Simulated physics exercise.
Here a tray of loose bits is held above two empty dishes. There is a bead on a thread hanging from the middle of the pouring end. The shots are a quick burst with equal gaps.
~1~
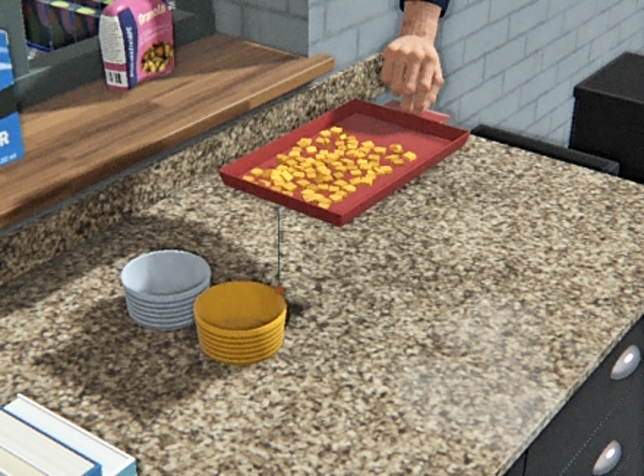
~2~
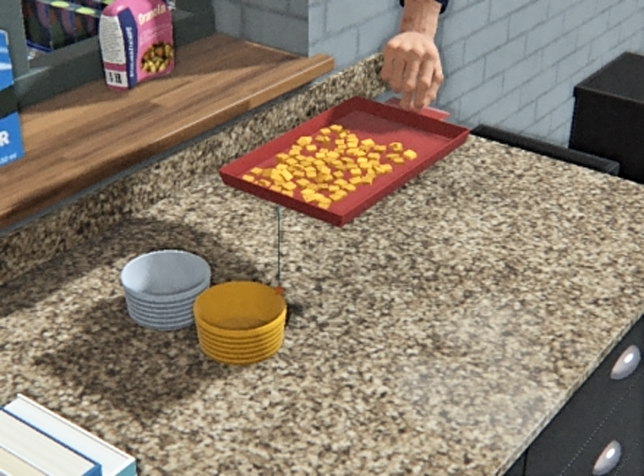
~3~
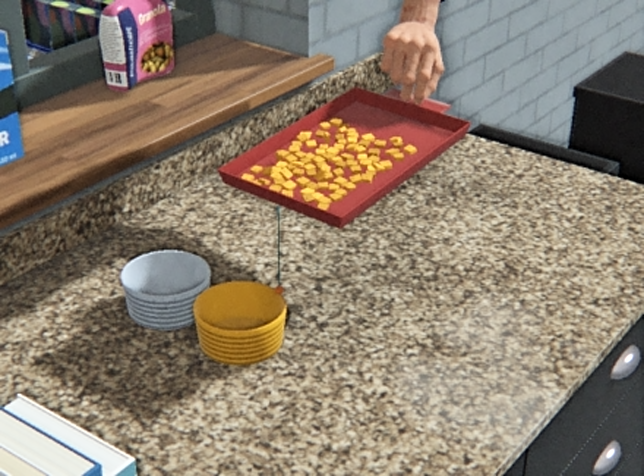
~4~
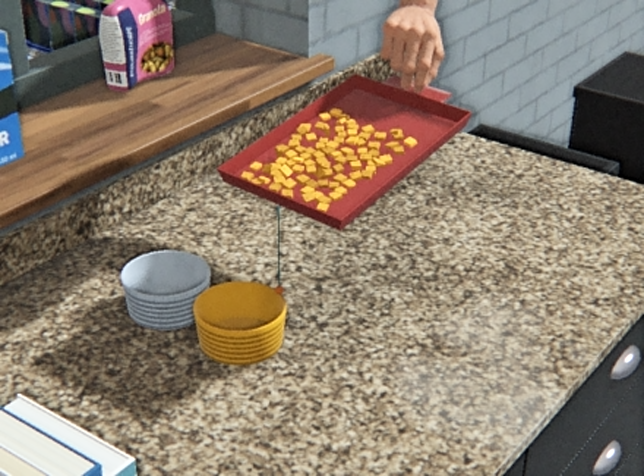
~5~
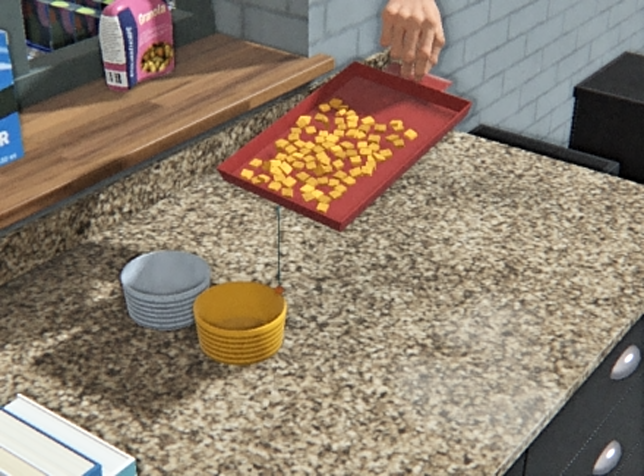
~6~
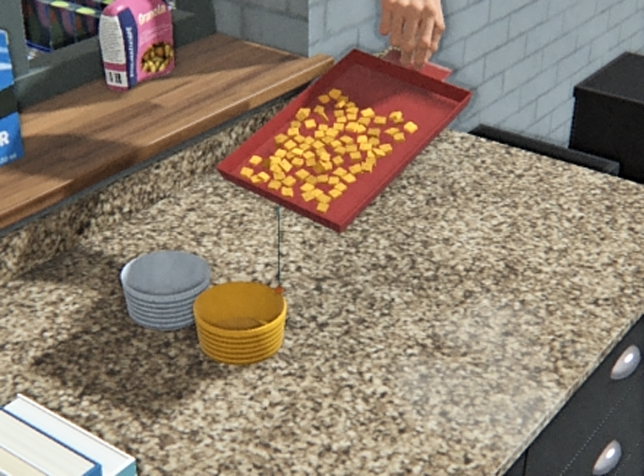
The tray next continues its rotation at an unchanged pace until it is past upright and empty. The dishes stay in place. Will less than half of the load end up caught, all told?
Yes, only the minority of it is caught.
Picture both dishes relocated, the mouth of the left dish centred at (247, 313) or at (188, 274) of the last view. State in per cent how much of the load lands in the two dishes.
About 80 per cent first, then about 20 per cent.
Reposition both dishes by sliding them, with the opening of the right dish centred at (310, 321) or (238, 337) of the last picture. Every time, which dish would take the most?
In the first try it's the one on the right, and in the second it's the one on the right.
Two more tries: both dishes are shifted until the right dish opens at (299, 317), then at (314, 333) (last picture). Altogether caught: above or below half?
Result, first setup: A majority share; second setup: A majority share.
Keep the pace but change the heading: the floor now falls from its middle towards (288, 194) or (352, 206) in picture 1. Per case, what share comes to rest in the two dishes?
First some 60, then 0 per cent.
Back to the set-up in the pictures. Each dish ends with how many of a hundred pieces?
The left dish keeps near 0 in a hundred, the right dish near 10 in a hundred.
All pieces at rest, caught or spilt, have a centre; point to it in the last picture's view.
Once nothing moves, the middle sits near (306, 379).
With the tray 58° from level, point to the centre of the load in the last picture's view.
I'd mark the middle close to (313, 176).
Just after the last frame, tray tipped steeply; every one on the tray.
A moment on, tray tipped right over; the larger part on the tray; just a few in the right dish; roughly a quarter outside both.
Further on, tray tipped past a quarter turn; about a tenth in the right dish; the larger part outside both.
When it is over, tray tipped past a quarter turn; about a tenth in the right dish; not one in the left dish; the larger part outside both.
